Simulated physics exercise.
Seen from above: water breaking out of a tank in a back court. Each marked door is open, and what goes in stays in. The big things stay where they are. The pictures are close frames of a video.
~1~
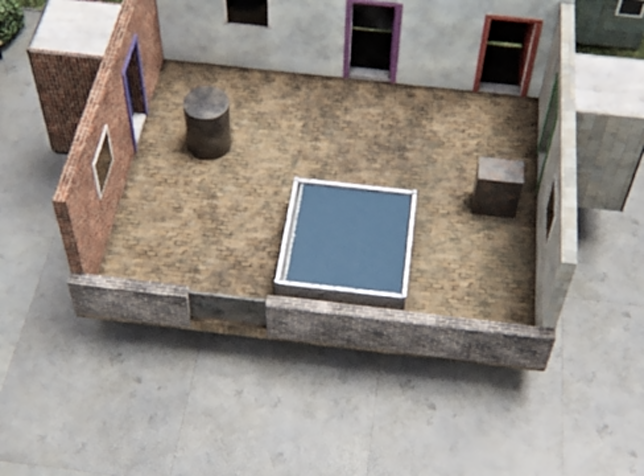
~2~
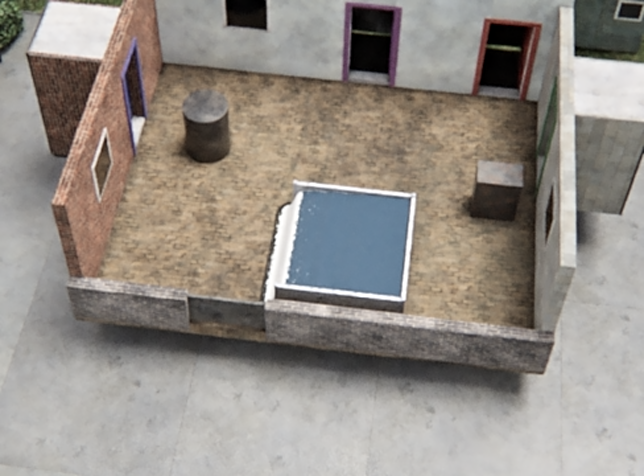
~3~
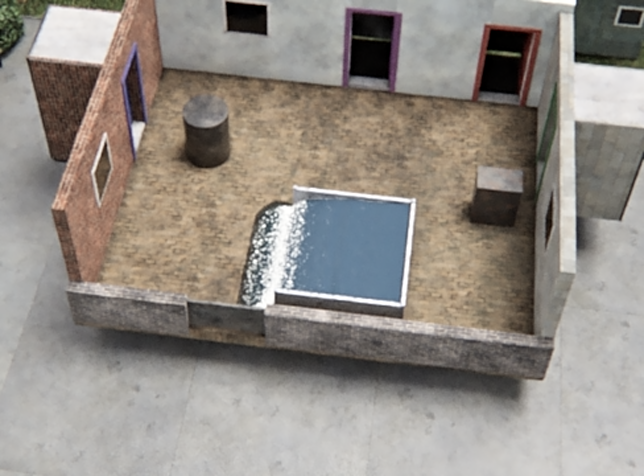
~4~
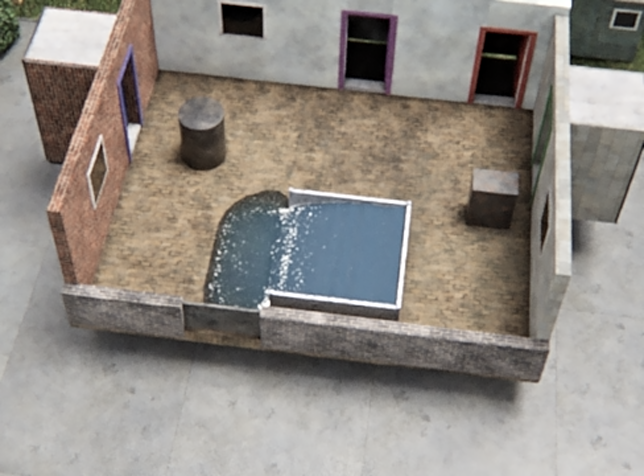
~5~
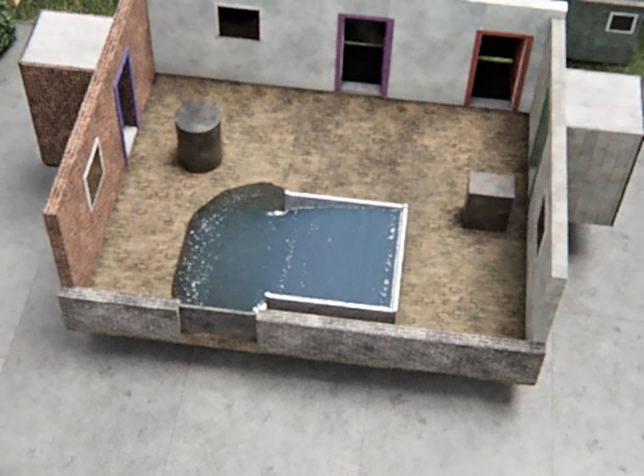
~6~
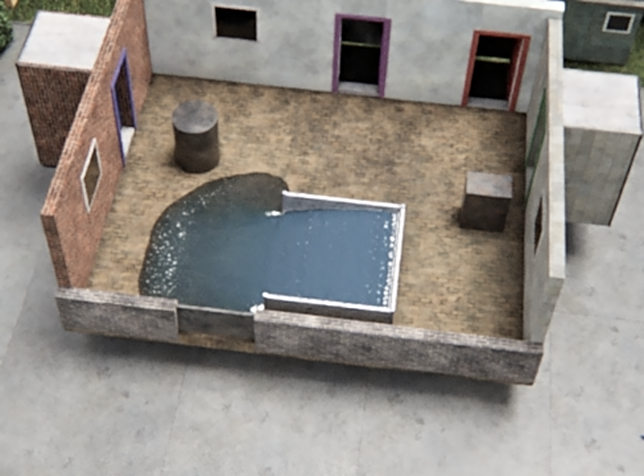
At the start, still blue water fills a white-rimmed tank in a walled back court, seen from above. Then the tank's left side gives way and water breaks out in a white, foaming edge. It spreads leftward across the brown paving in a widening, rounded pool beside the low front wall.
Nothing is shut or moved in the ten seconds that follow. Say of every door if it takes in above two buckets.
The green door stays under that; the blue door takes more than that; the purple door stays under that; the red door takes more than that.
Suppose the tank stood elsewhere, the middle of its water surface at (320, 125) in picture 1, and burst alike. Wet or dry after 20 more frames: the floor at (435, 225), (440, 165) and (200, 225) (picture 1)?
In that order: Clear, not flooded, flooded.
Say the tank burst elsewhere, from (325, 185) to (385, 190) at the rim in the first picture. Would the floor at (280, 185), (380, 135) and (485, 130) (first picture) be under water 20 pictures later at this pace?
In that order: Clear, wet, covered.
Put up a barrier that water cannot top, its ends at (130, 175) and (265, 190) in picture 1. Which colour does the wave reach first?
The blue-painted one.
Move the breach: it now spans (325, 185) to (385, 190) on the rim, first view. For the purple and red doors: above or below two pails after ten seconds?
Purple goes over; red takes more.
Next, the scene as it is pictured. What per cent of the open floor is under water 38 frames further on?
Roughly 70 per cent.
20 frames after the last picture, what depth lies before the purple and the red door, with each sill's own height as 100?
About 0 and 0 per cent.
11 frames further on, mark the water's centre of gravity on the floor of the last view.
Around (219, 258).
A moment on, water covers 30 % of the floor; the green door not reached, the blue door not reached, the purple door not reached, the red door not reached.
Next, water covers 35 % of the floor; the green door not reached, the blue door under two buckets in, the purple door not reached, the red door not reached.
Then, water covers 45 % of the floor; the green door not reached, the blue door over two buckets in, the purple door not reached, the red door not reached.
Later, water covers 70 % of the floor; the green door not reached, the blue door over two buckets in, the purple door wet at the sill, nothing in, the red door not reached.
In the end, water covers 95 % of the floor; the green door wet at the sill, nothing in, the blue door far over two buckets in, the purple door under two buckets in, the red door over two buckets in.
